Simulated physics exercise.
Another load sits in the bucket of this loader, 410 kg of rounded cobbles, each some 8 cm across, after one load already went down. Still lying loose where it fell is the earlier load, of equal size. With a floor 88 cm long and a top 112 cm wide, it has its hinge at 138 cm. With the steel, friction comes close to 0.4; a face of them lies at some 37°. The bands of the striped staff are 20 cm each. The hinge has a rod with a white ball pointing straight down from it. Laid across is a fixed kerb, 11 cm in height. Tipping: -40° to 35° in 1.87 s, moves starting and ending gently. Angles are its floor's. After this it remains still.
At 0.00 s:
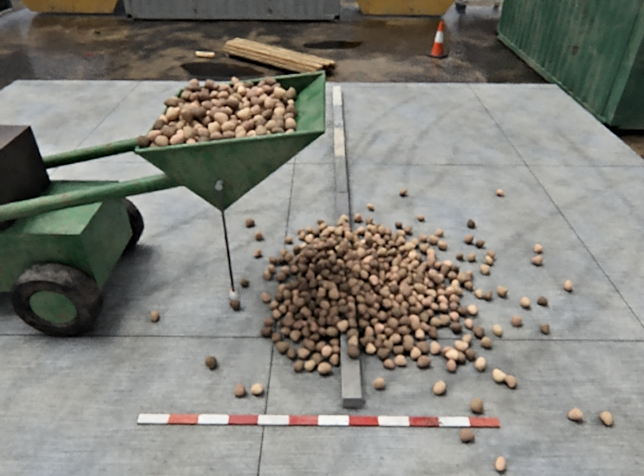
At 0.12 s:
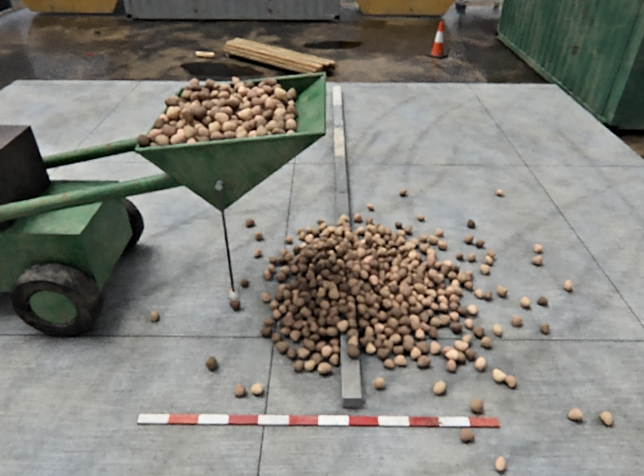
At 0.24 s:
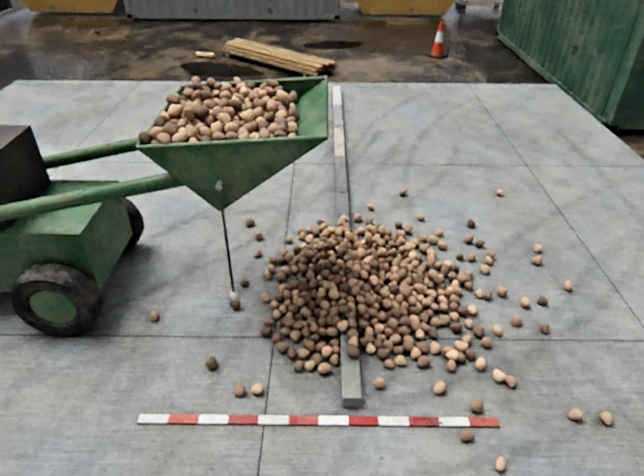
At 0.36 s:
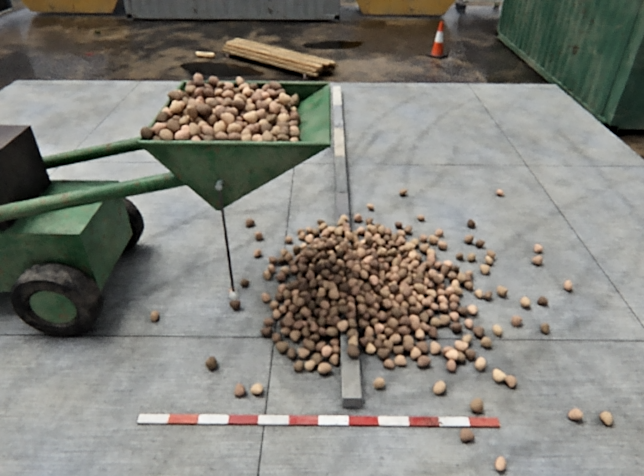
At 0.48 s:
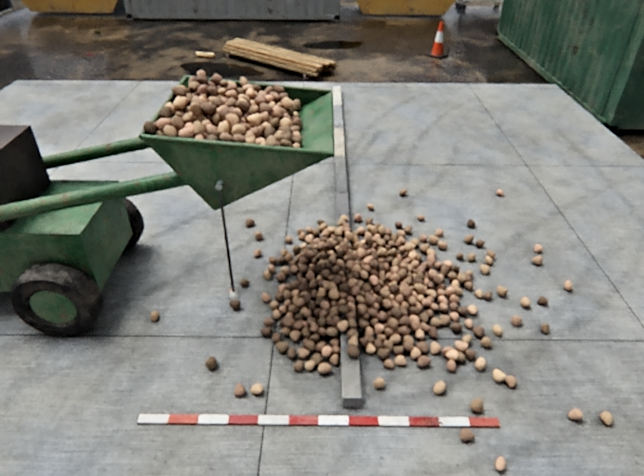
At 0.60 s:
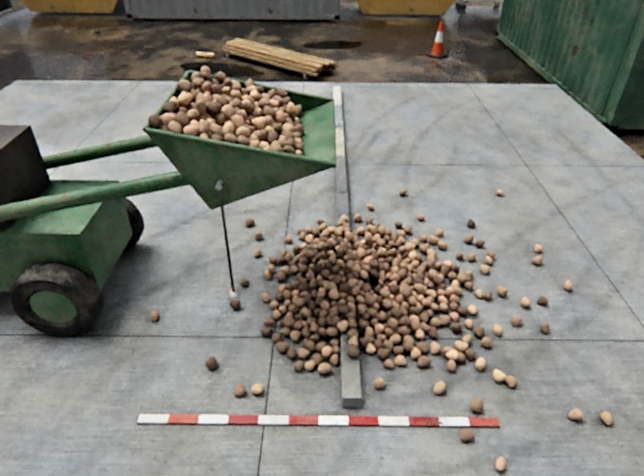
At the start, a green loader at left holds a bucket of round, brownish stones beside a still heap lying across a narrow grey beam. The bucket slowly tilts a little clockwise, its right lip lowering and left edge rising, while its stones shift slightly and the heap stays unchanged.
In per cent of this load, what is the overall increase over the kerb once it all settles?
75 out of 100, about.
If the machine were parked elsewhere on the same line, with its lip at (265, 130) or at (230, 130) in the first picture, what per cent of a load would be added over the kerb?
Near 25 in a hundred, then near 5 in a hundred.
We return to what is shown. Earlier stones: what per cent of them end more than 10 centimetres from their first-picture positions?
Roughly 20 per cent of them.
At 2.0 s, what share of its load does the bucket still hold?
35 %.
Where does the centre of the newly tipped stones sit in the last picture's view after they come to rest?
Around (377, 275) in the last picture.
After 1.4 s the floor is at 23°; in per cent of one load, 99 in the bucket, 44 on this side of the kerb, 57 over the kerb; the foremost stones are at (576, 279).
After 2.0 s the floor is at 35°; in per cent of one load, 37 in the bucket, 83 on this side of the kerb, 80 over the kerb; the foremost stones are at (576, 279).
After 2.3 s the floor is at 35°; in per cent of one load, 7 in the bucket, 80 on this side of the kerb, 113 over the kerb; the foremost stones are at (576, 279).
After 4.9 s the floor is at 35°; in per cent of one load, 0 in the bucket, 67 on this side of the kerb, 133 over the kerb; the foremost stones are at (576, 279). Net gain over the kerb, 75.
